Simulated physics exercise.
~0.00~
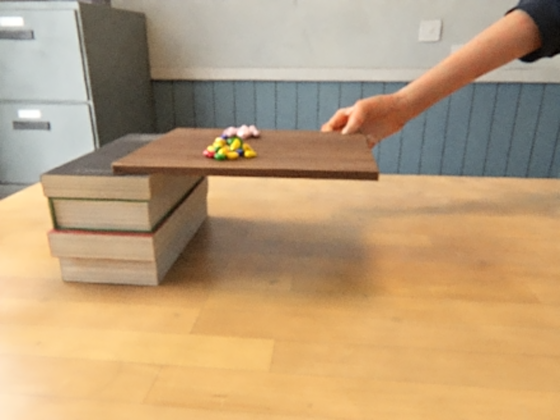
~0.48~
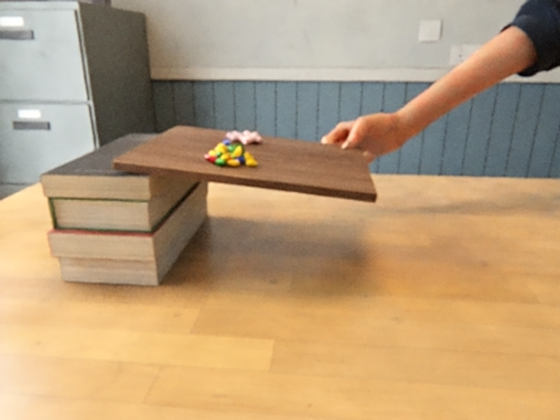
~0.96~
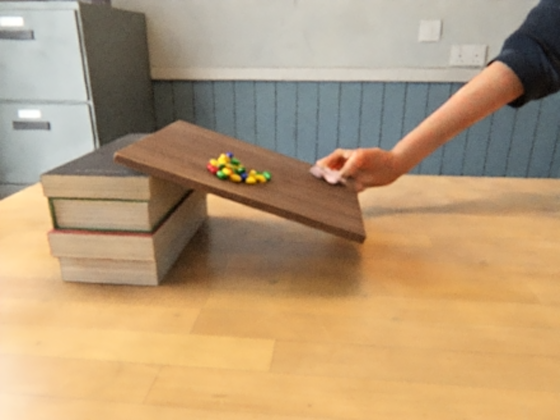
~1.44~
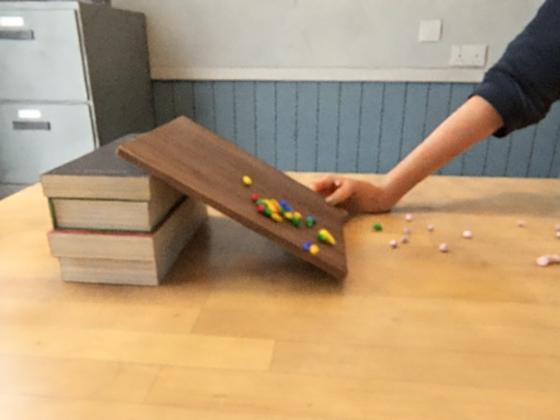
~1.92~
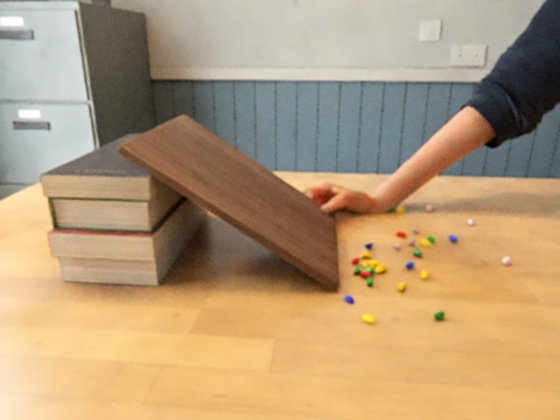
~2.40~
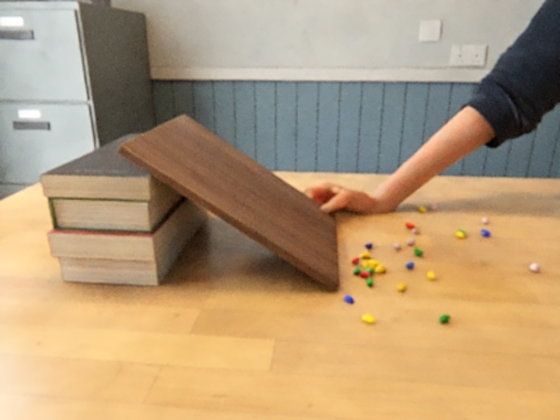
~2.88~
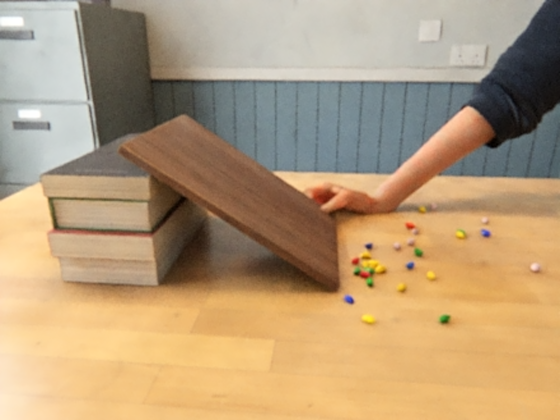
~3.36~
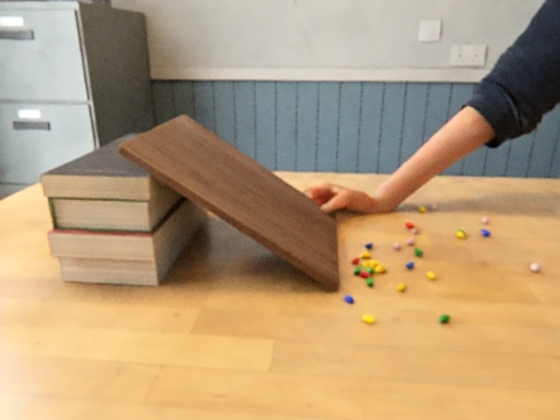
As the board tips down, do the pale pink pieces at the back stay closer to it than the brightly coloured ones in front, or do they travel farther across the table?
The pale pink pieces from the back travel farther across the table. Many of the brightly coloured ones come to rest near the foot of the board.
